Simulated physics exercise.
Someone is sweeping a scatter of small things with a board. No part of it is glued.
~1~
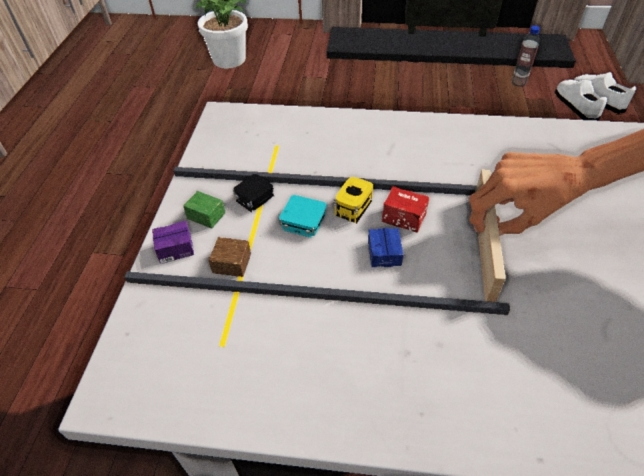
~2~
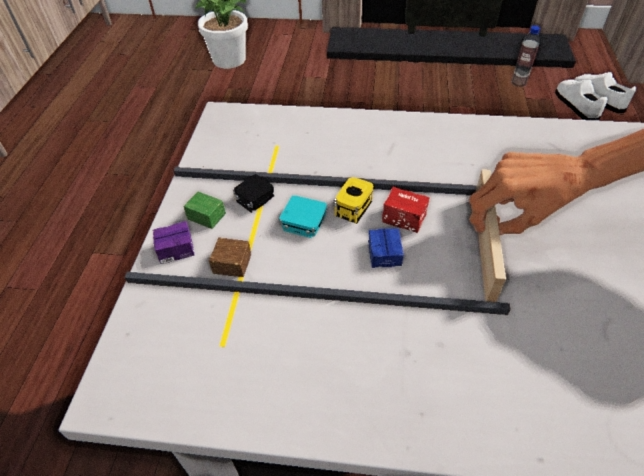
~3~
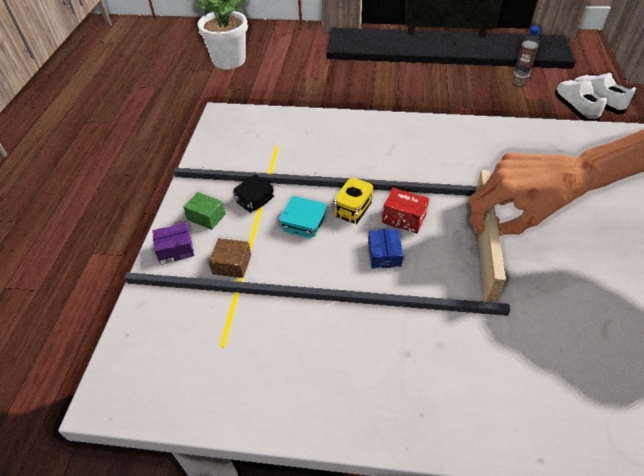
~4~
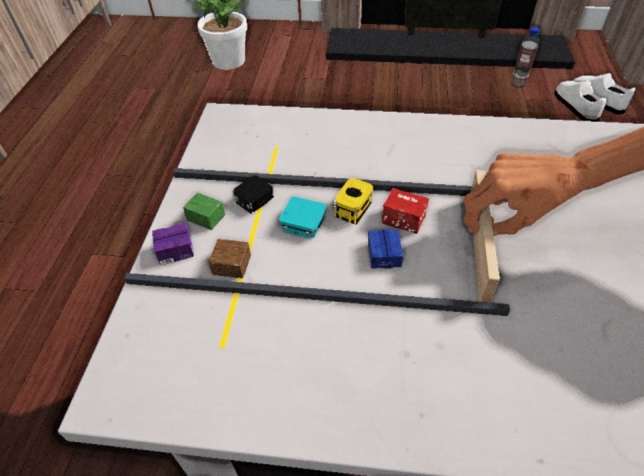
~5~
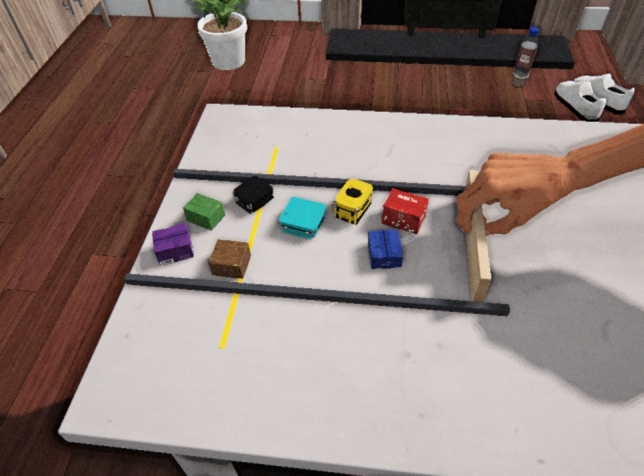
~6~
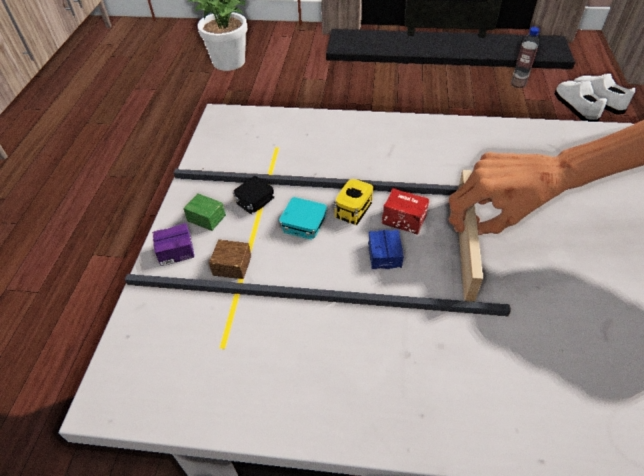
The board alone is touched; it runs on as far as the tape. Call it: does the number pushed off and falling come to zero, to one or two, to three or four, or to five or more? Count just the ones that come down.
It comes to zero.
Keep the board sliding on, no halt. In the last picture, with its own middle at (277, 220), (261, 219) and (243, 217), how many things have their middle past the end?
First 0, then 0, finally 0.
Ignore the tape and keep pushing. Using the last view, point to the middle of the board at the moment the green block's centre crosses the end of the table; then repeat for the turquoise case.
First it's close to (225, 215), next close to (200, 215).
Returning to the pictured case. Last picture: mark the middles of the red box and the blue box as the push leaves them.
Reading them off: First (239, 206); then (237, 236).
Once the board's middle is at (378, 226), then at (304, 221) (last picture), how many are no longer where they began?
Well, it's 4 at the first one and 5 at the second.
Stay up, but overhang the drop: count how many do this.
I count 0 overhanging.
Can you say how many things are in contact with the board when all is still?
Count recorded: 2.
Early on, none off yet; purple box at rest near (173, 244); green block at rest near (205, 212); brown block at rest near (231, 259).
A while later, none off yet; purple box at rest near (173, 244); green block moving near (200, 211); brown block moving near (227, 259).
Finally, the number that fall off is zero.
